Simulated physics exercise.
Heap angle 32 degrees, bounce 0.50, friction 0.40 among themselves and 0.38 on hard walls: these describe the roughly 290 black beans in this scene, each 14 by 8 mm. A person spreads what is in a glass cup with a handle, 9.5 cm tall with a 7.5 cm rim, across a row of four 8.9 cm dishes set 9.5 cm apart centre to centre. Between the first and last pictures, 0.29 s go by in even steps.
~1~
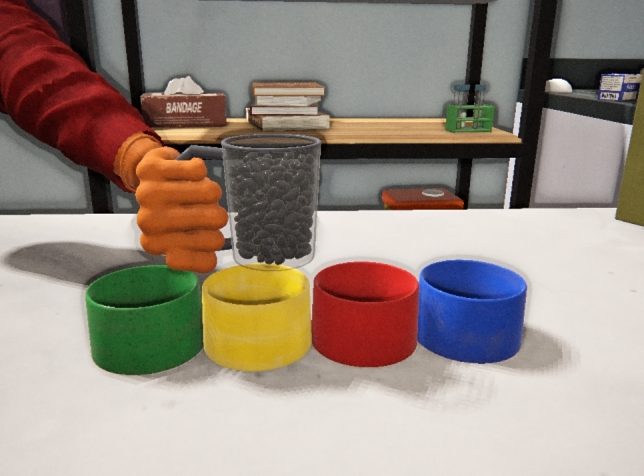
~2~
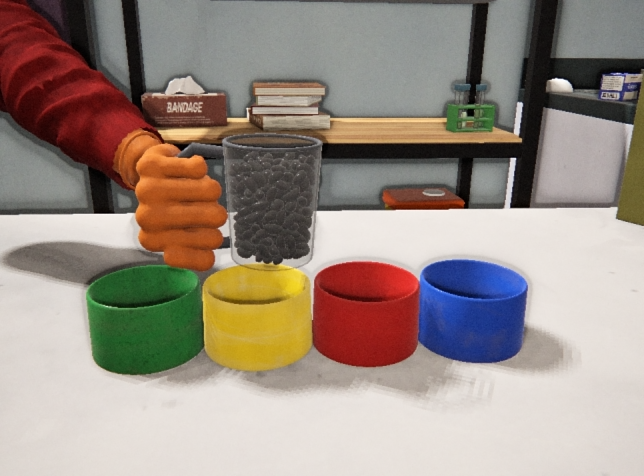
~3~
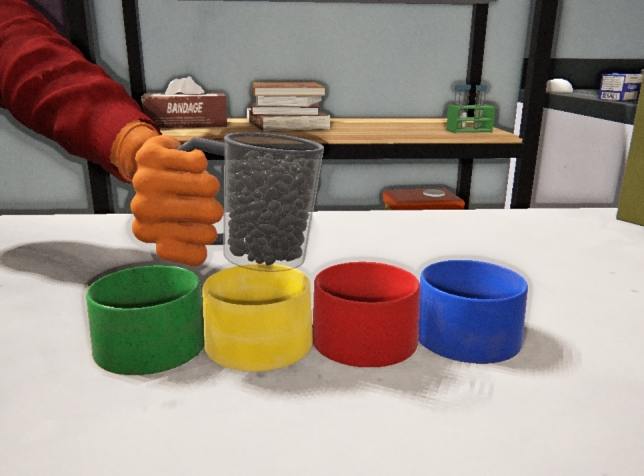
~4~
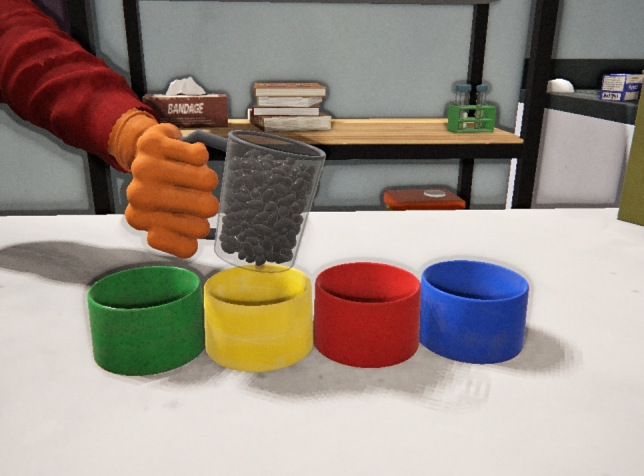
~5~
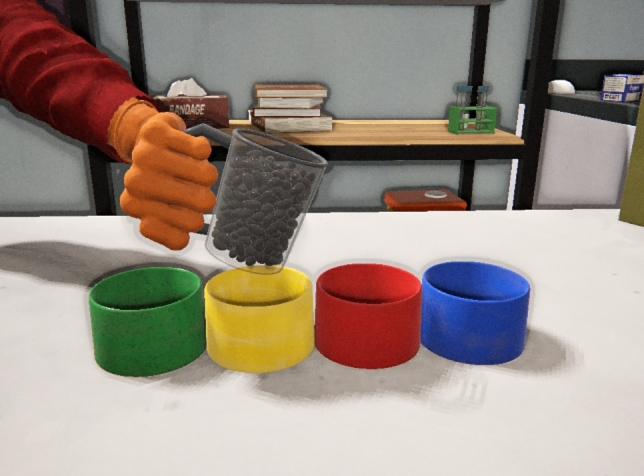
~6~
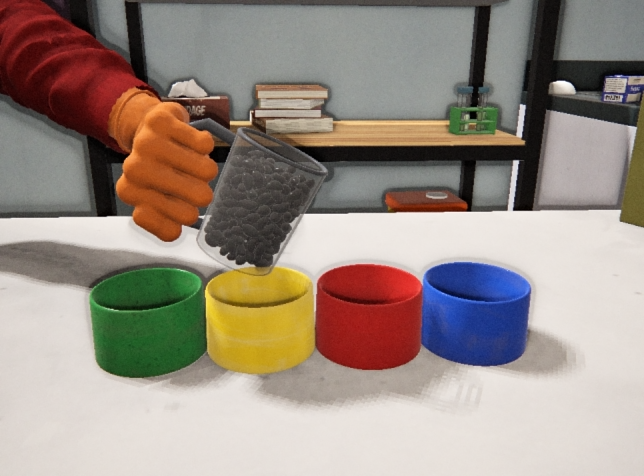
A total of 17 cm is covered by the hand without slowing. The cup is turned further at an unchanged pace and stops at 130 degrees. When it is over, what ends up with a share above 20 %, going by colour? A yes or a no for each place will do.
At the end, red dish: The share is going to stay within a fifth; blue dish: The share is going to stay within a fifth; green dish: The share is going to stay within a fifth; yellow dish: The share is going to pass a fifth; counter: The share is going to stay within a fifth.
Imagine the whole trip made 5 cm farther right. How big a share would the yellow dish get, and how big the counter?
Result - yellow 50 / counter 20.
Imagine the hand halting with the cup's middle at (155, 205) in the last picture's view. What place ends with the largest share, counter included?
The biggest share ends at yellow.
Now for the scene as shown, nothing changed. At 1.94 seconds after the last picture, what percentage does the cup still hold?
About 0 %.
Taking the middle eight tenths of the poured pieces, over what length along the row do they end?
5 cm.
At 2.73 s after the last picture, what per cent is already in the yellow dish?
About 95 per cent by then.
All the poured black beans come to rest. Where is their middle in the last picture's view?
Look around (258, 312) in the last picture.
Then, 1.16 s after the last picture, tilt 130 degrees; cup holds 0 %, yellow 95 %.
Then, 1.94 s after the last picture, tilt 130 degrees; cup holds 0 %, yellow 95 %.
Then, 2.73 s after the last picture, tilt 130 degrees; cup holds 0 %, yellow 95 %.
In the end, red 0 %, blue 0 %, green 0 %, yellow 95 %, counter 5 %.
